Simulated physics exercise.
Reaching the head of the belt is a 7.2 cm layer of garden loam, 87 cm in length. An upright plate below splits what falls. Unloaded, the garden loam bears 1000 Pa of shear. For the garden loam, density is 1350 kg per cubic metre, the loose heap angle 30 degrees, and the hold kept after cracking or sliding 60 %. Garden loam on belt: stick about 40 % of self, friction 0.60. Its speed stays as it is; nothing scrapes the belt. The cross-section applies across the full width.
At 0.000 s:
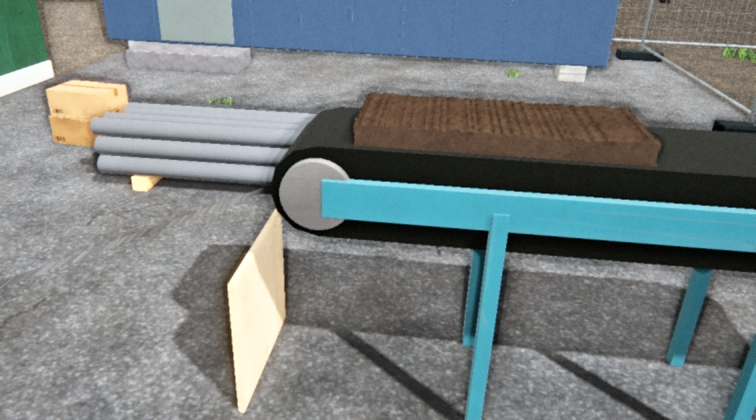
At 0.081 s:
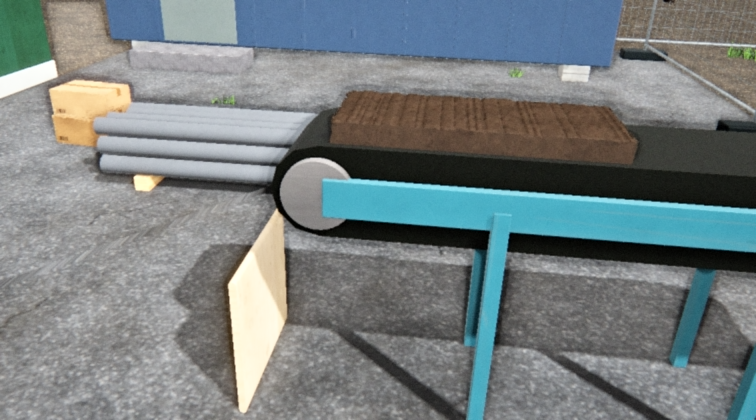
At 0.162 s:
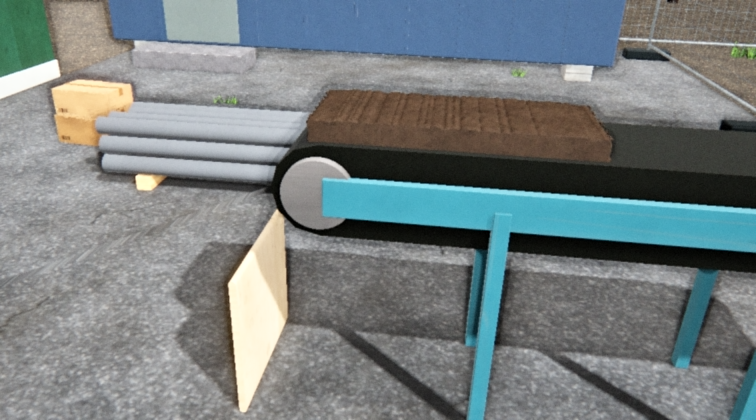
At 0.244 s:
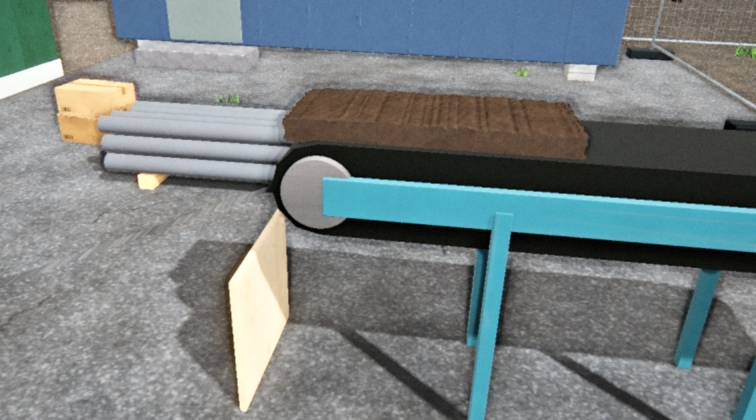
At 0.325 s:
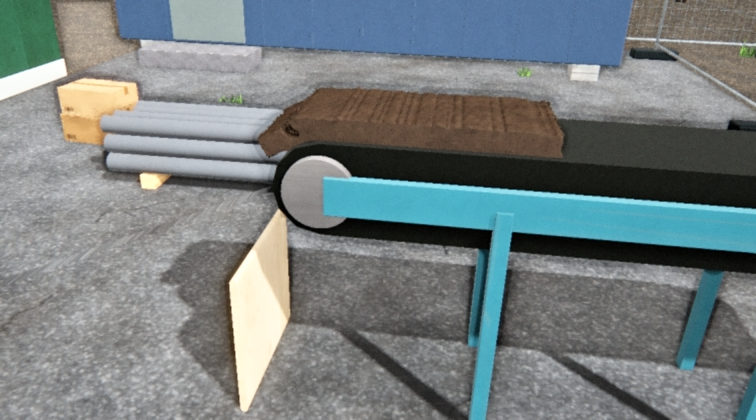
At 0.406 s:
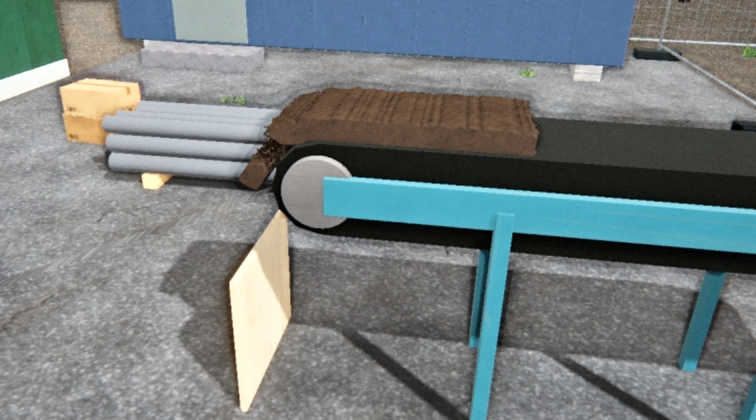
To begin with, a thick slab of dark brown soil rests on a black conveyor belt with a blue frame, moving left toward the end roller. Its front edge then passes over the roller and juts out, before cracking and bending down, with crumbling pieces hanging above the upright board.
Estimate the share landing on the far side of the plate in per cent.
My estimate is 93 percent.
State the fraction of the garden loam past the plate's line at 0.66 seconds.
About 20 per cent.
By 0.66 s, 22 % is beyond the plate's line.
By 0.95 s, 51 % is beyond the plate's line.
By 1.25 s, 78 % is beyond the plate's line.
By 1.55 s, 93 % is beyond the plate's line.
By 2.77 s, at the end, 93 % is beyond the plate's line.
